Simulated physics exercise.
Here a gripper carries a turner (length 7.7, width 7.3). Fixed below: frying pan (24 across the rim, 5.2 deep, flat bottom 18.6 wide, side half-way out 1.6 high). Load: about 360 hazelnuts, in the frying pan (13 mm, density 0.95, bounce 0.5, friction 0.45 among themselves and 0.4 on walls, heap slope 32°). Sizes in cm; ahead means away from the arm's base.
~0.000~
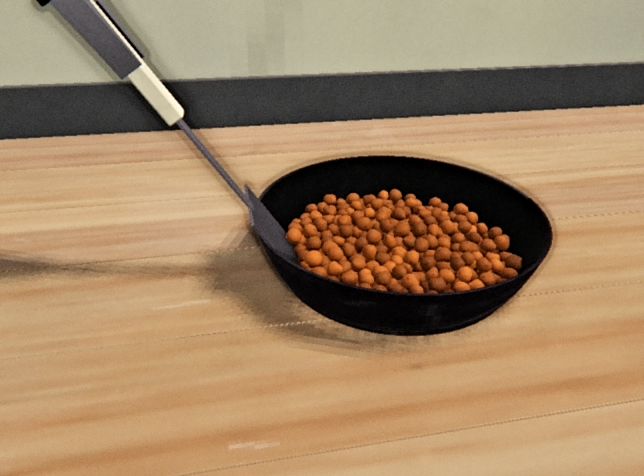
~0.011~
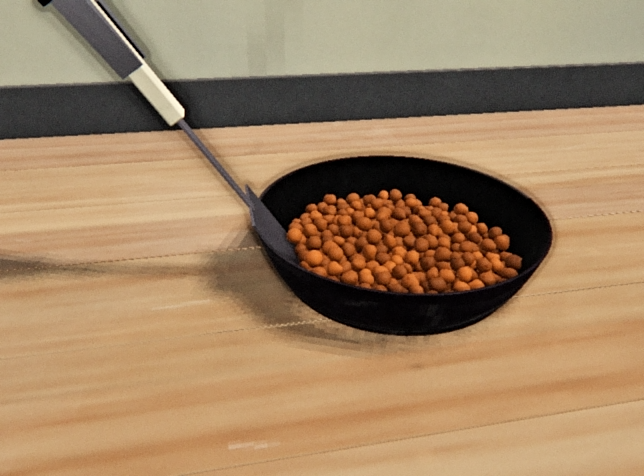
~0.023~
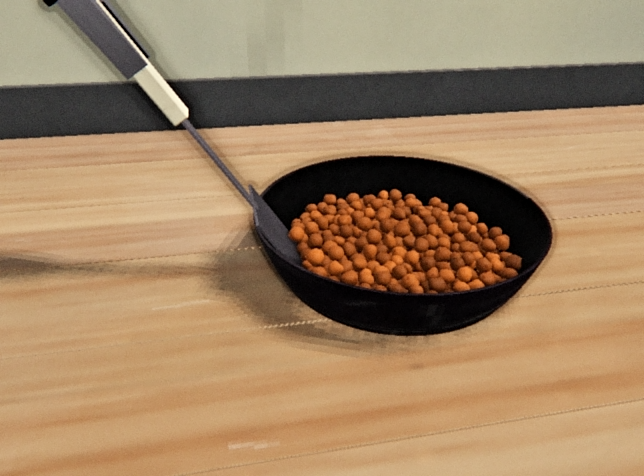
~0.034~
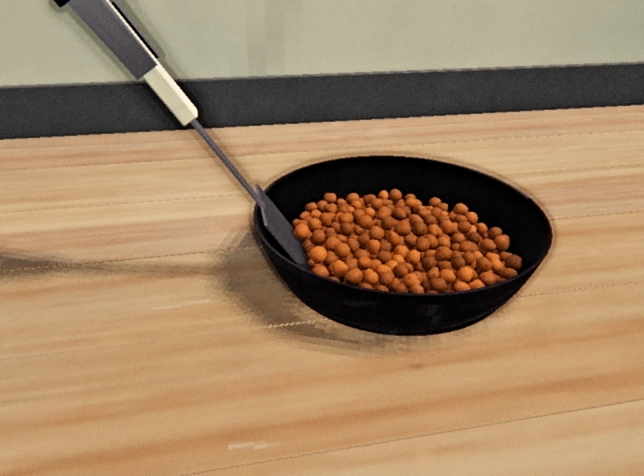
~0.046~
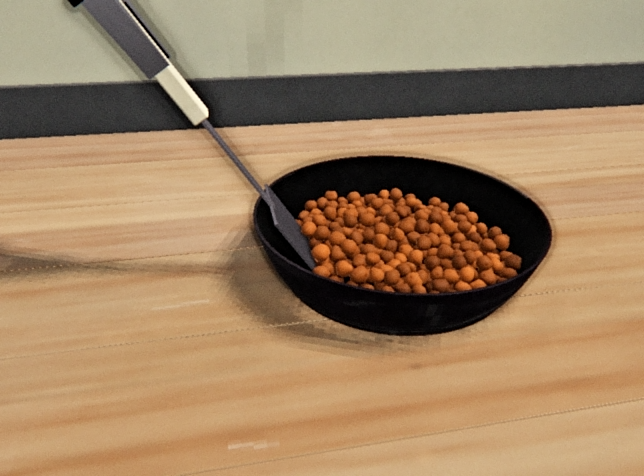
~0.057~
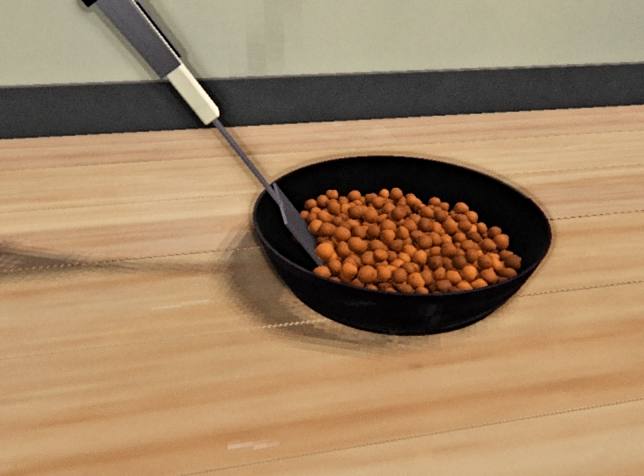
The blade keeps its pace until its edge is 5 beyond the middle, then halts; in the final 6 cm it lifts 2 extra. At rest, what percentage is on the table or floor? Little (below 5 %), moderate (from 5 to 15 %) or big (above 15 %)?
On the table or floor the share is little, below 5 %.
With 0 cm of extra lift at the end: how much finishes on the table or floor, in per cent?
Some 0 per cent.
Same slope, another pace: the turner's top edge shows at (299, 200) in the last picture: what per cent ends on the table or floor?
About 15 per cent.
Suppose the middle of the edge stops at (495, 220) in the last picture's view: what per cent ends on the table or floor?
About 30 per cent.
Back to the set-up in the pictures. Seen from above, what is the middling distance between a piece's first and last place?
Some 3 cm.
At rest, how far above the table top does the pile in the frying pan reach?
Roughly 6.5 cm.
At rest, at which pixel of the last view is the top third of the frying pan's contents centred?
Near (482, 223).
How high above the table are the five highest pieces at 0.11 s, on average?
About 6 cm.
After 0.11 s, sloping 57°, highest piece 6 above the table; 362 in the frying pan.
After 0.17 s, sloping 57°, highest piece 7 above the table; 362 in the frying pan.
After 0.40 s, sloping 57°, highest piece 7 above the table; 356 in the frying pan, 5 on the table or floor, 1 on the blade or in flight.
After 1.45 s, sloping 57°, highest piece 6 above the table; 356 in the frying pan, 6 on the table or floor.
In the end, 356 in the frying pan, 6 on the table or floor. That is 2 % on the table or floor.
